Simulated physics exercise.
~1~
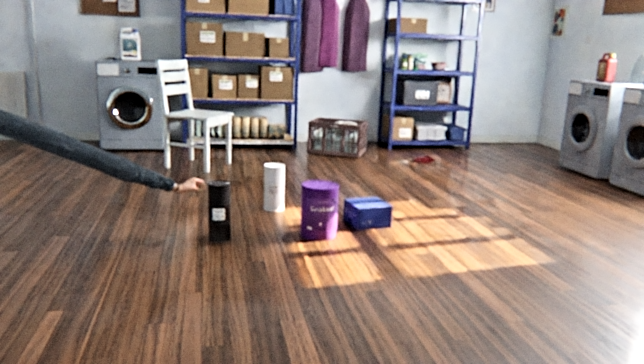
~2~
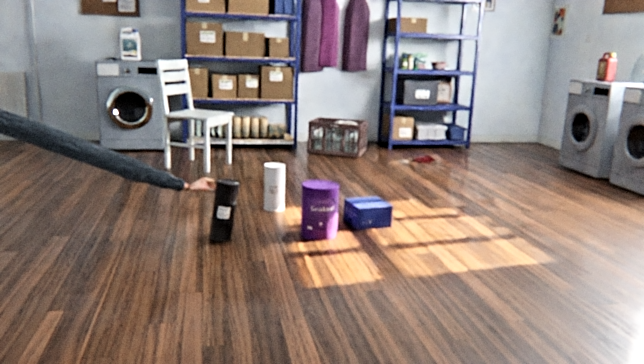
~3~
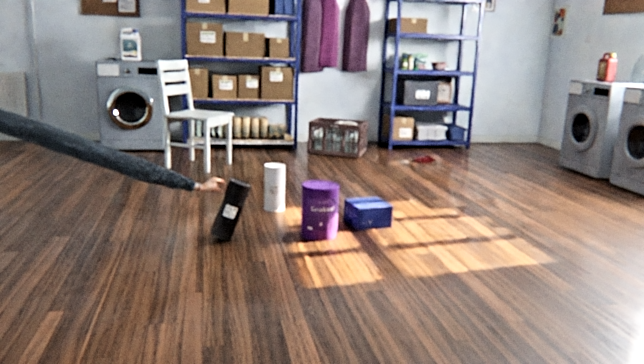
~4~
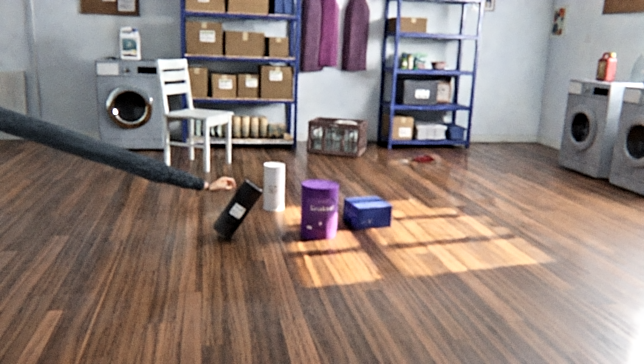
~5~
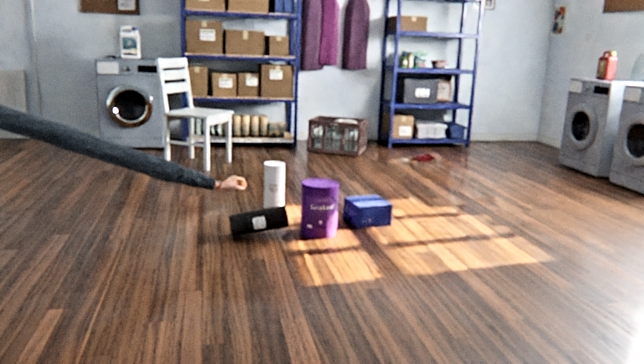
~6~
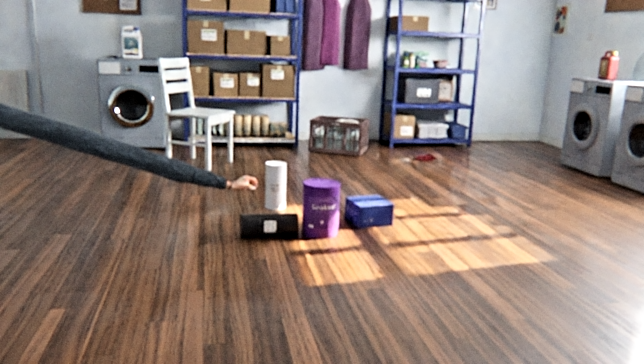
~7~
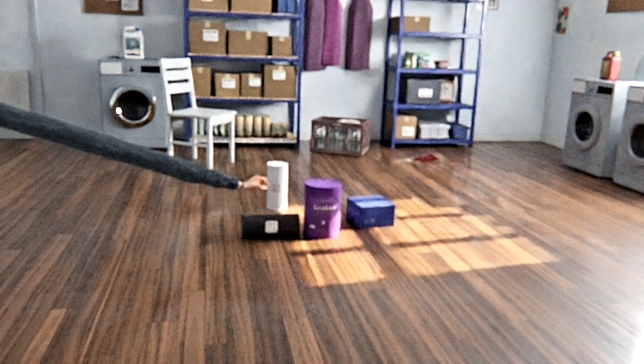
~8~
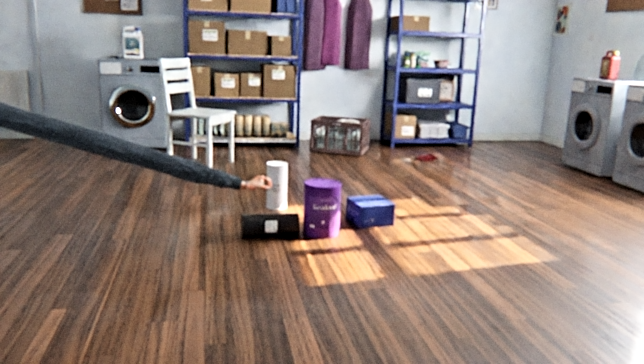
A black canister tipped over to the right as an outstretched hand pushed it near its top, and it ended up lying on its side on the wooden floor, while the white canister, purple pail and blue box beside it stayed put.
